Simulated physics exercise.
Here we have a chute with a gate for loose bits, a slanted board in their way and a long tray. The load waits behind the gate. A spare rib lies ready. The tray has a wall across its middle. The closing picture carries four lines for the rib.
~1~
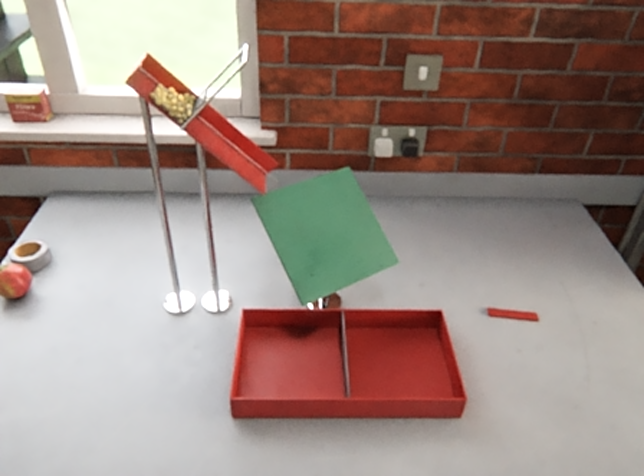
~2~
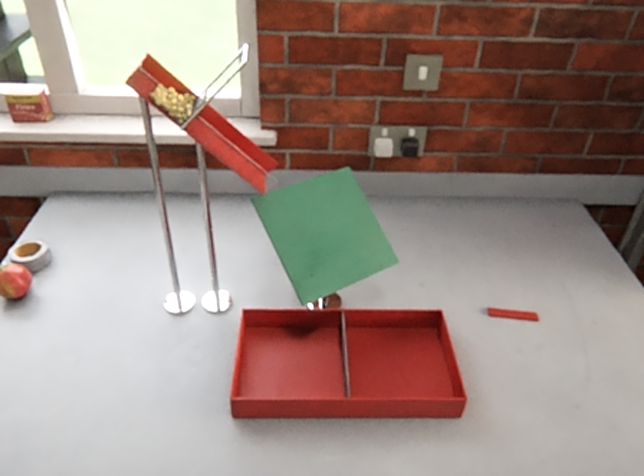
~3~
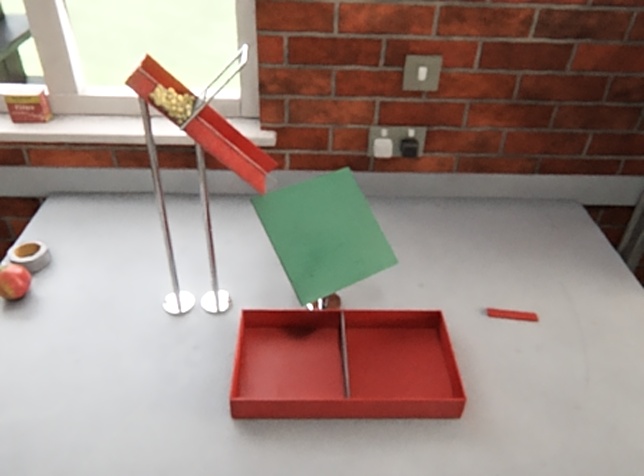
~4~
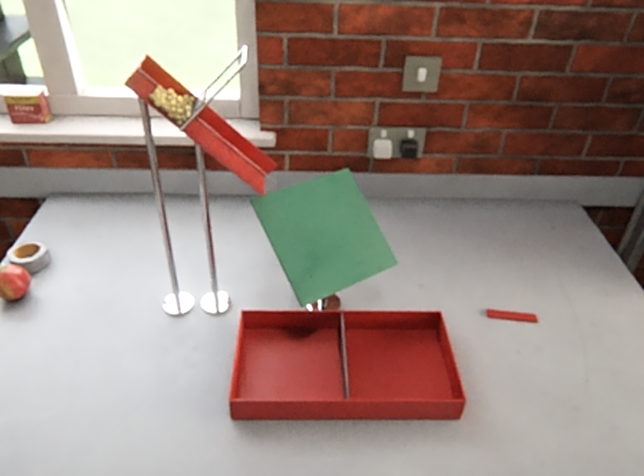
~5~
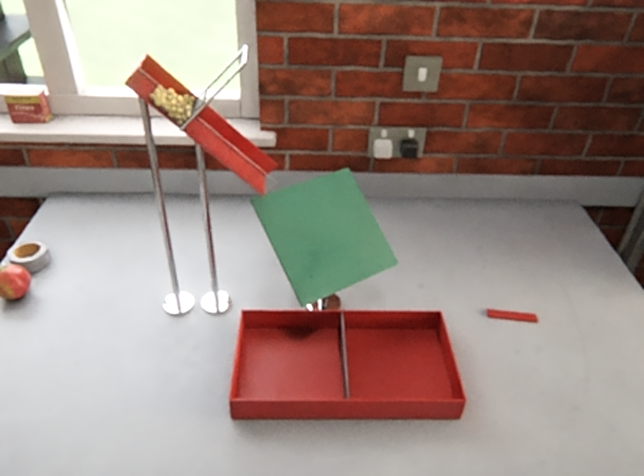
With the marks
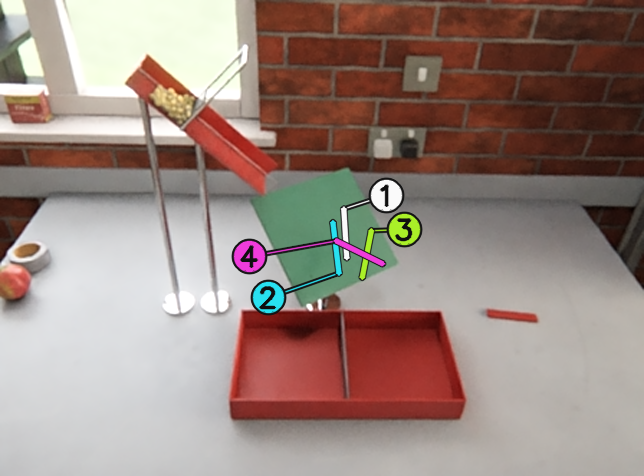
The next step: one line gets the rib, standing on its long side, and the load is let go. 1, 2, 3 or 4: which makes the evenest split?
Choose 2.
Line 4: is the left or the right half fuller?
The right half.
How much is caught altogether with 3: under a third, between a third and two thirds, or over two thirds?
Over two thirds.
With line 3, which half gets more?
Right.
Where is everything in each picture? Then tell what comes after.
Load behind the gate at (179, 104), soya beans; lip of the chute at (265, 185), sloping fairly steeply, in the first picture.
Middle of the board at (328, 231), tilted fairly steeply; middle of its low edge at (354, 283); of its high edge at (302, 181), in the second picture.
Front corners of the tray at (230, 399) and (466, 399); front end of its middle wall at (349, 399); gate still shut at (202, 100), in the third picture.
Middle of the load at (178, 106); lip at (264, 187), in the fourth picture.
Middle of the load at (178, 105); lip at (264, 186), in the fifth picture.
On the marked copy, line 1 from (343, 208) to (346, 257); line 2 from (332, 222) to (338, 273); line 3 from (371, 230) to (362, 277); line 4 from (336, 240) to (382, 263).
Choosing 1, of what is caught, a stray few in the left half, nearly all in the right.
Choosing 2, of what is caught, about half in the left half, about half in the right.
Choosing 3, of what is caught, a small part in the left half, nearly all in the right.
Choosing 4, of what is caught, a stray few in the left half, nearly all in the right.
